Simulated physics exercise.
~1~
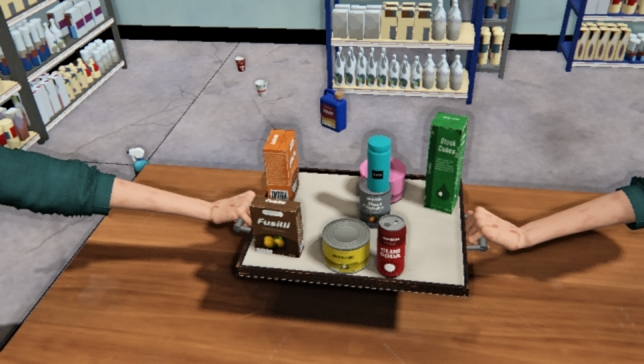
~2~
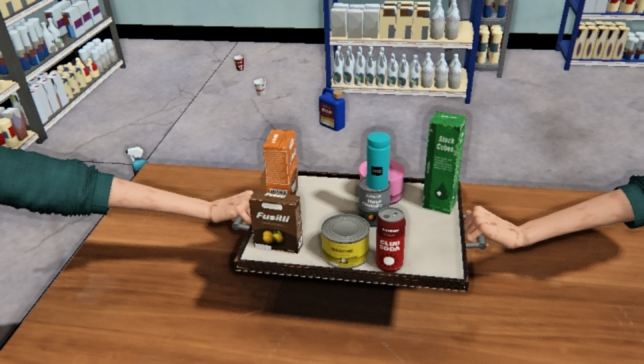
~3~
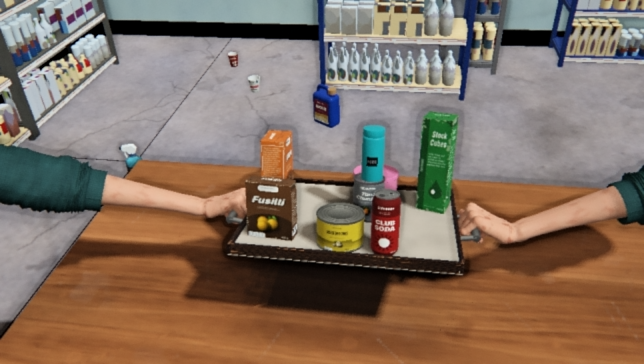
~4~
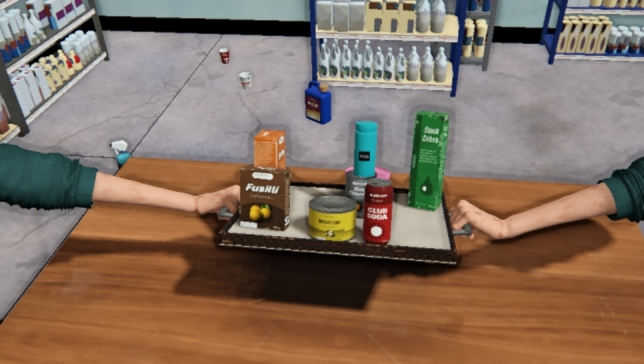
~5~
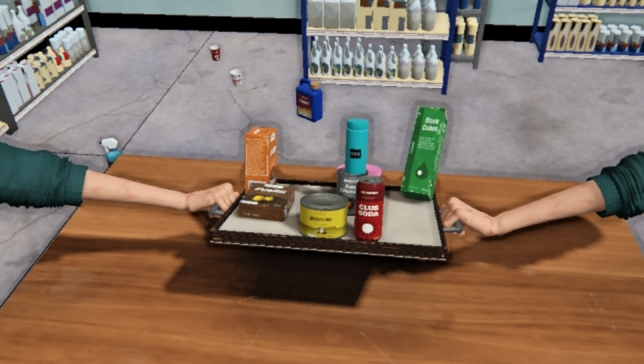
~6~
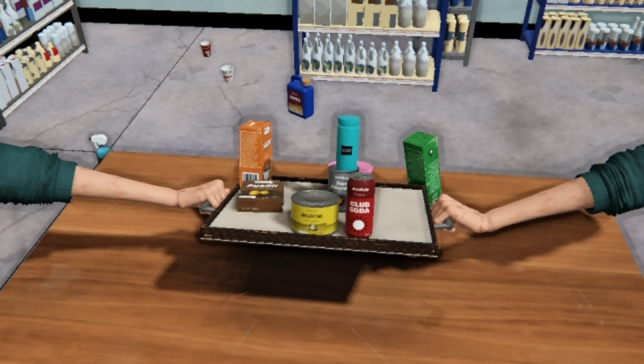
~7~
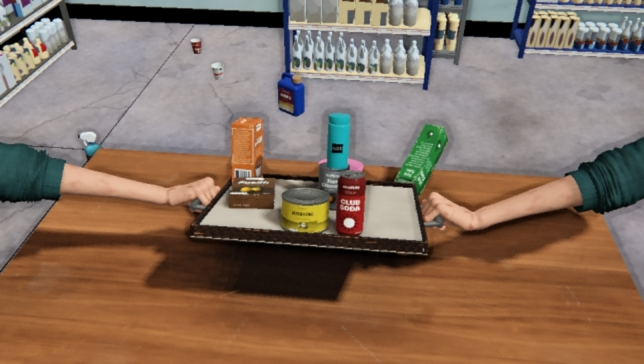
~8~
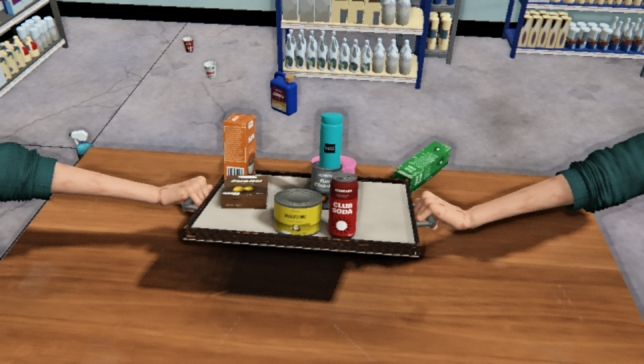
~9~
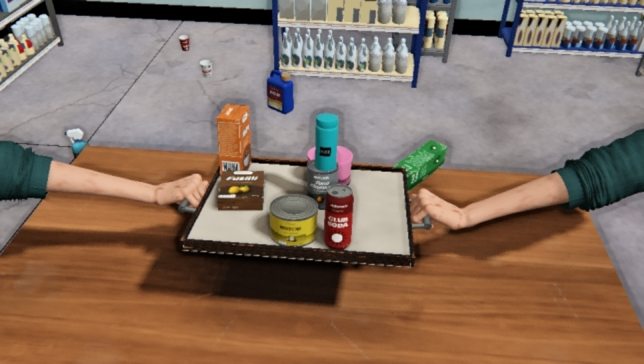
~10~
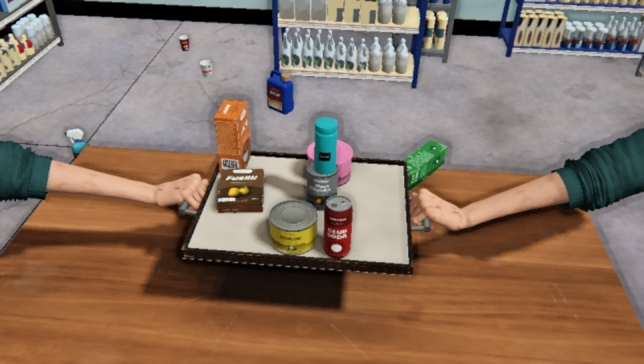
Two hands held a tray of groceries above a wooden table and dipped its far edge, tipping the brown packet over and sending the green carton off the back right; the tray then levelled, with the brown packet still lying on it.
